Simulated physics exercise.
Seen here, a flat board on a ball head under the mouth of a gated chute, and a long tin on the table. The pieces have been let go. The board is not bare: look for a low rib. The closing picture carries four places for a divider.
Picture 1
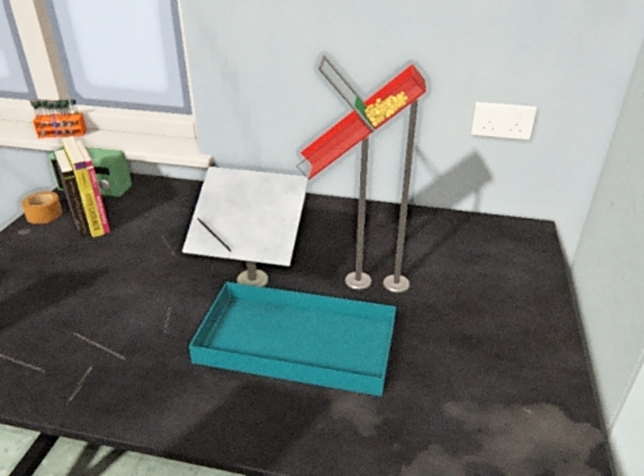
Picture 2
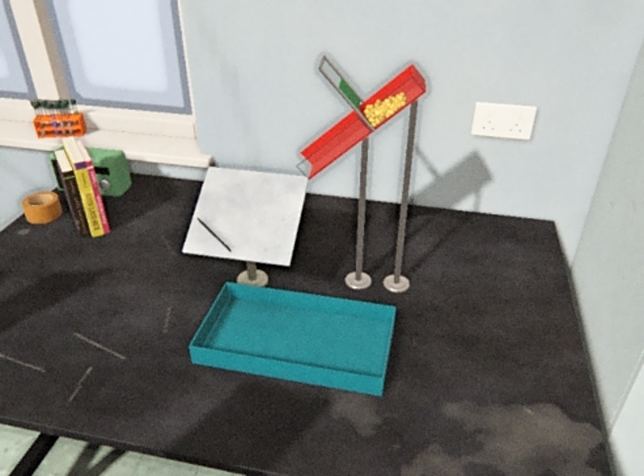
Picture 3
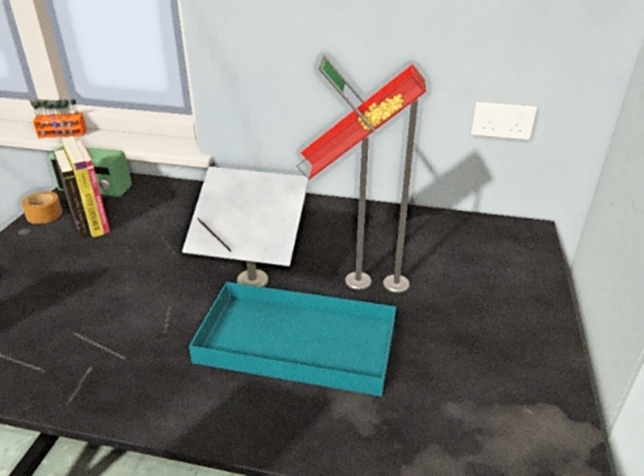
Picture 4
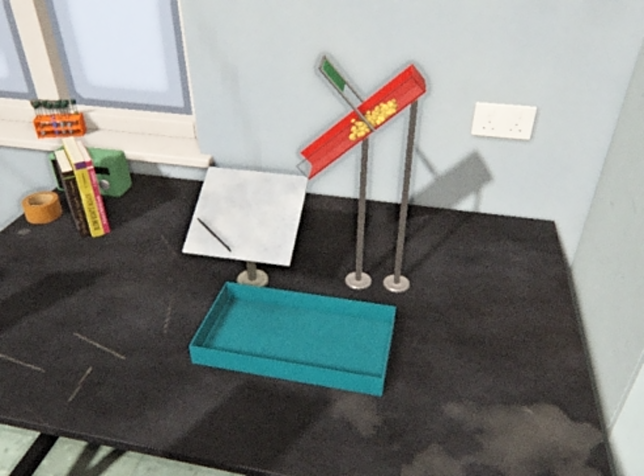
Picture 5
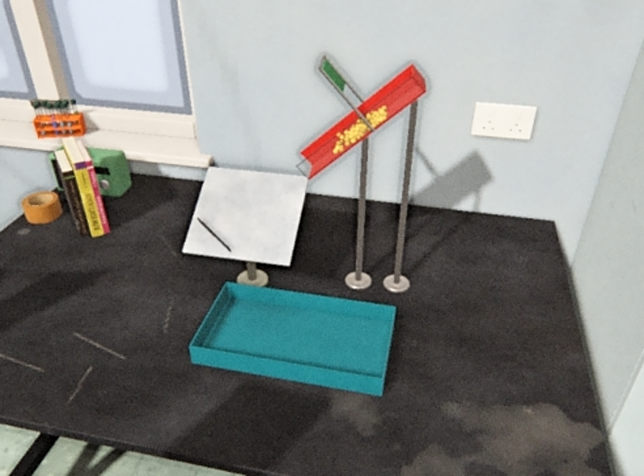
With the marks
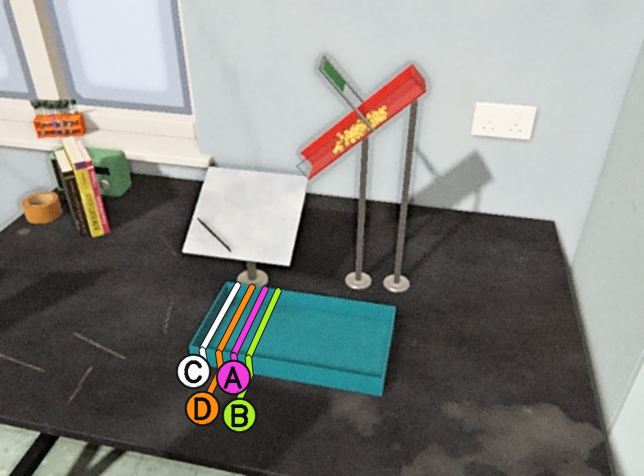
Yellow pieces begin sliding down a sloping red chute after its green gate slides up.
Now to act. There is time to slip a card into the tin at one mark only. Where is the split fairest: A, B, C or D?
Line D does it best.
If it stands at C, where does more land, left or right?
Right.
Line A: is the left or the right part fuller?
The left side.
On the marked copy, line A crosses the front rim at (233, 354); line B crosses the front rim at (248, 356); line C crosses the front rim at (202, 348); line D crosses the front rim at (218, 351).
For line A, of what is caught, most on the left of the divider, about a quarter on the right.
For line B, of what is caught, most on the left of the divider, a small part on the right.
For line C, of what is caught, a small part on the left of the divider, nearly all on the right.
For line D, of what is caught, about half on the left of the divider, about half on the right.
